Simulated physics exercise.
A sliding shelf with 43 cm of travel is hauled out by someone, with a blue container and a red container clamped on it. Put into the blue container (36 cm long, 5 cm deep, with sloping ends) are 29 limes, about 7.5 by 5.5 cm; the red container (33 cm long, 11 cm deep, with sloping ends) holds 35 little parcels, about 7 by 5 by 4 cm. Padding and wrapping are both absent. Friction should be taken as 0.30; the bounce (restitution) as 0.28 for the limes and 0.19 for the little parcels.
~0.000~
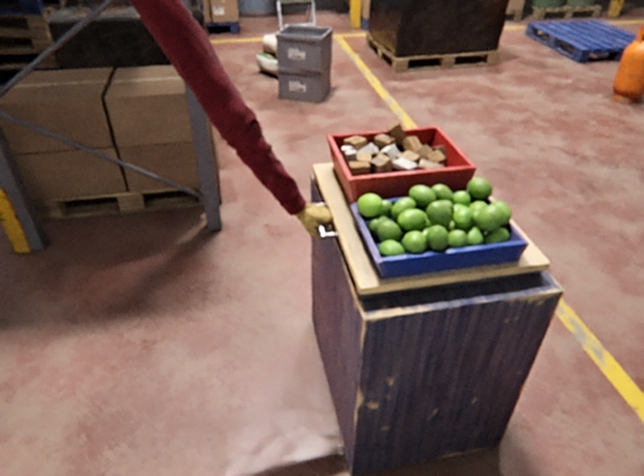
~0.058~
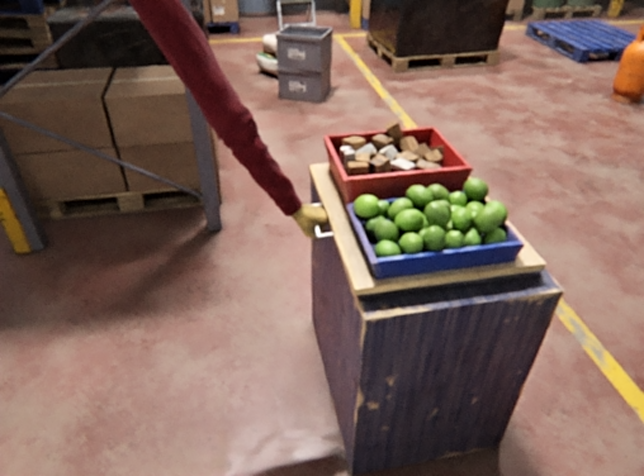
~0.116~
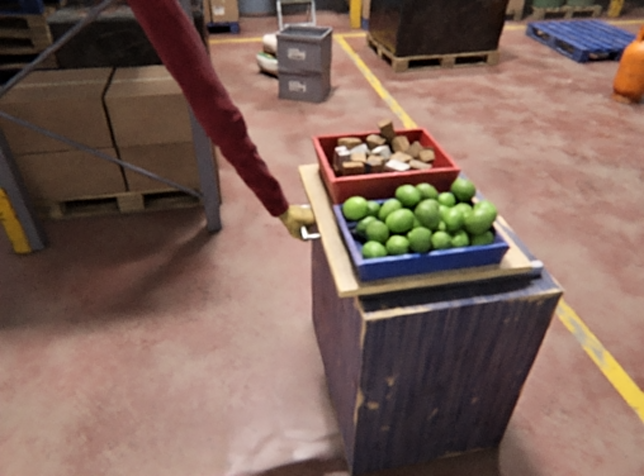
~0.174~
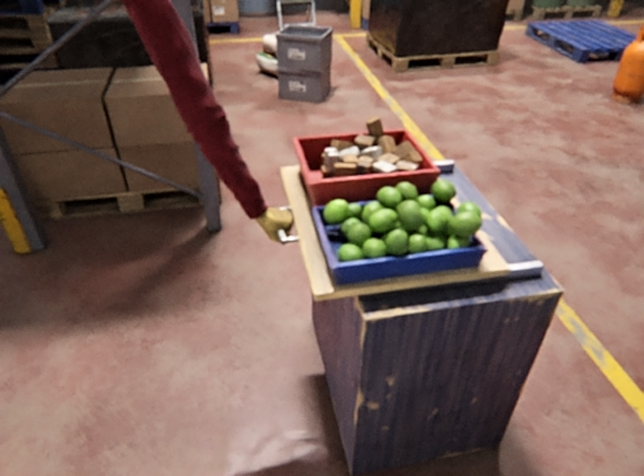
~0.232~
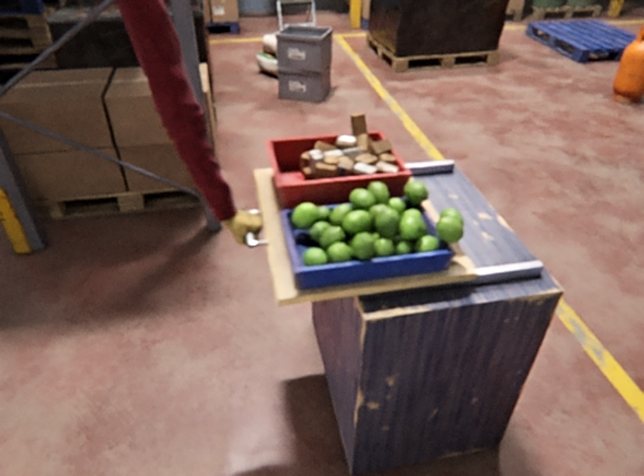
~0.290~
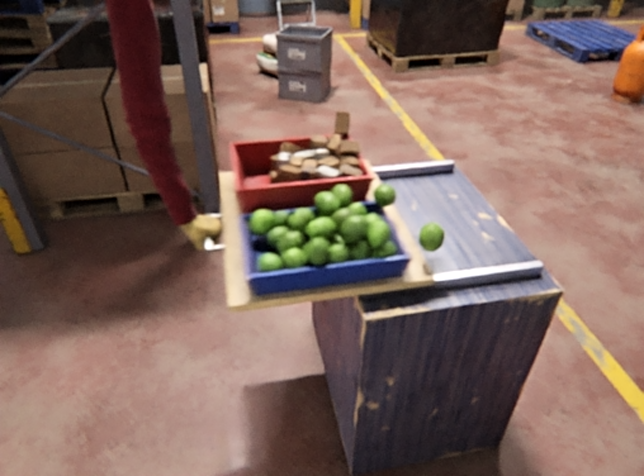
To begin with, a blue container of limes and a red one of small blocky pieces sit on a board atop a cabinet, held by a gloved hand. The hand pulls the board left, slowly then faster, baring the cabinet top, as limes leave the blue container's right side.
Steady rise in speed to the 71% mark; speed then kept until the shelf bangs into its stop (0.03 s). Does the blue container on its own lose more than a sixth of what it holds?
Yes.
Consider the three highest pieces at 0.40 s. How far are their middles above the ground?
About 98 cm up, on average.
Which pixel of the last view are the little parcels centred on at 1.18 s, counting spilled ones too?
Middle: About (250, 186) px.
After 0.32 s, the shelf hits its stop.
After 0.40 s, 3 of 29 out of the blue container and 1 of 35 out of the red container.
After 0.52 s, 6 of 29 out of the blue container and 2 of 35 out of the red container.
After 0.74 s, 8 of 29 out of the blue container and 3 of 35 out of the red container.
Final count (at 1.18 s), 10 of 29 out of the blue container and 3 of 35 out of the red container. Asked share, 10 of 29, 34 per cent.
